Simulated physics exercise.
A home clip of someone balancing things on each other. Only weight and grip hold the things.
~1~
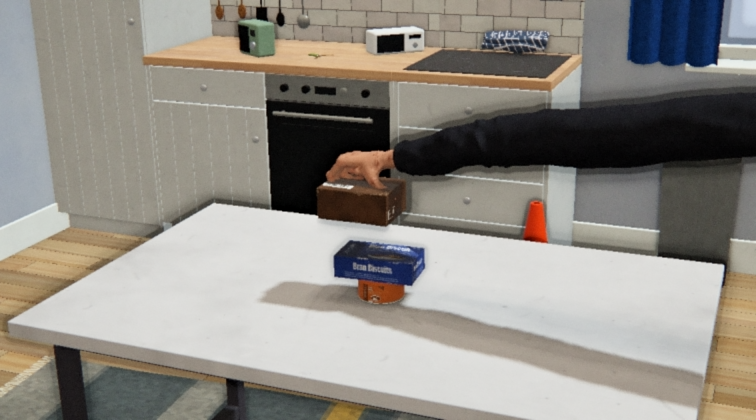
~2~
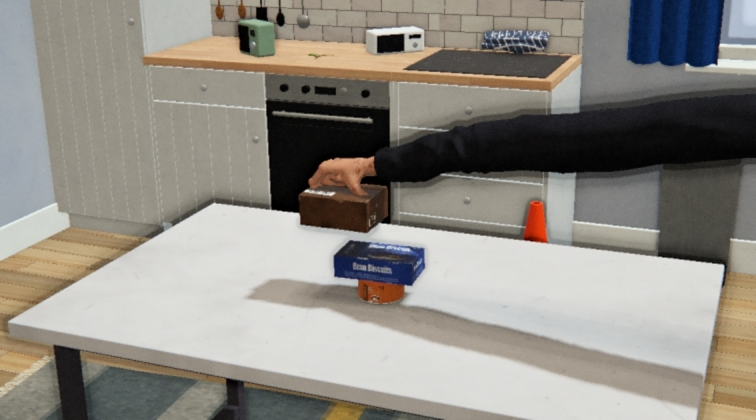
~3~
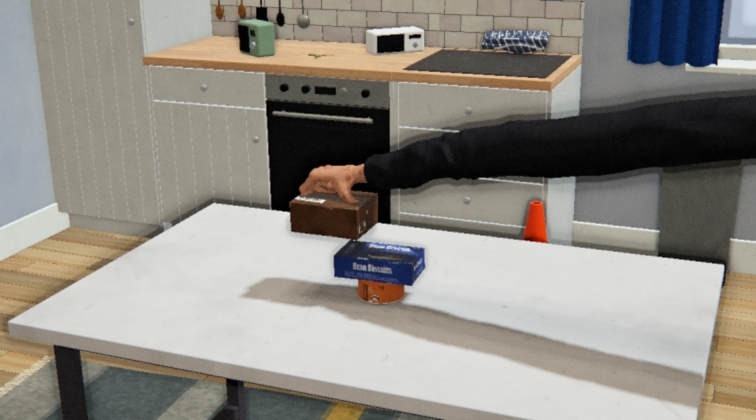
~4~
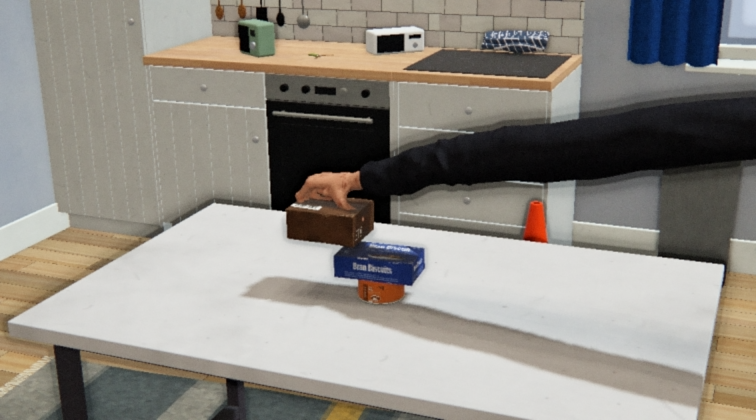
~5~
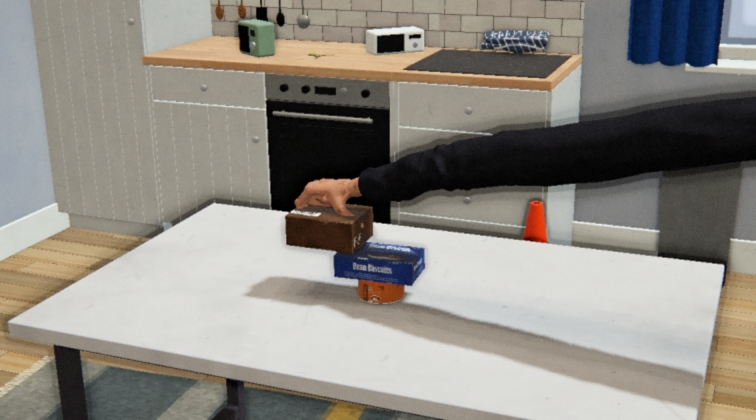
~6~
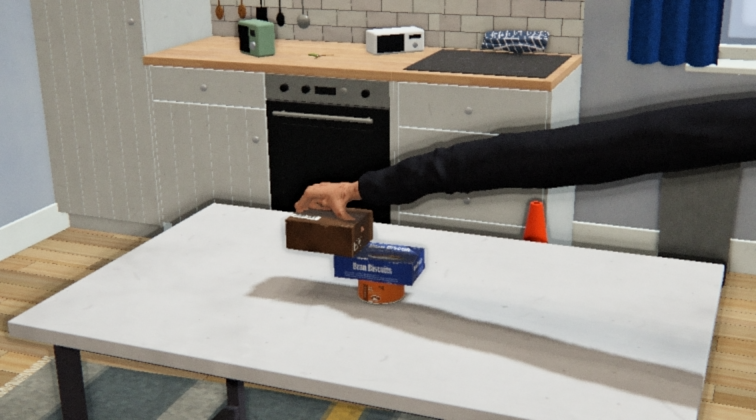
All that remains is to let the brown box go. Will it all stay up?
In the end the pile loses its balance.
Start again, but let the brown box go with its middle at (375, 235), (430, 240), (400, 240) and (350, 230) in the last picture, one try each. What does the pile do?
In the first case it keeps its balance; in the second case it loses its balance; in the third case it holds; in the fourth case it keeps its balance.
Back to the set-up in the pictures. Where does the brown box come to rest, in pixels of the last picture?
Near (299, 251).
Then, 0.30 s on from there, brown box now fallen.
Then, 0.90 s on from there, nothing new.
In the end, fallen, brown box; the other 2 unmoved. At the end, from the last picture's camera, brown box near (299, 251). The pile comes apart.
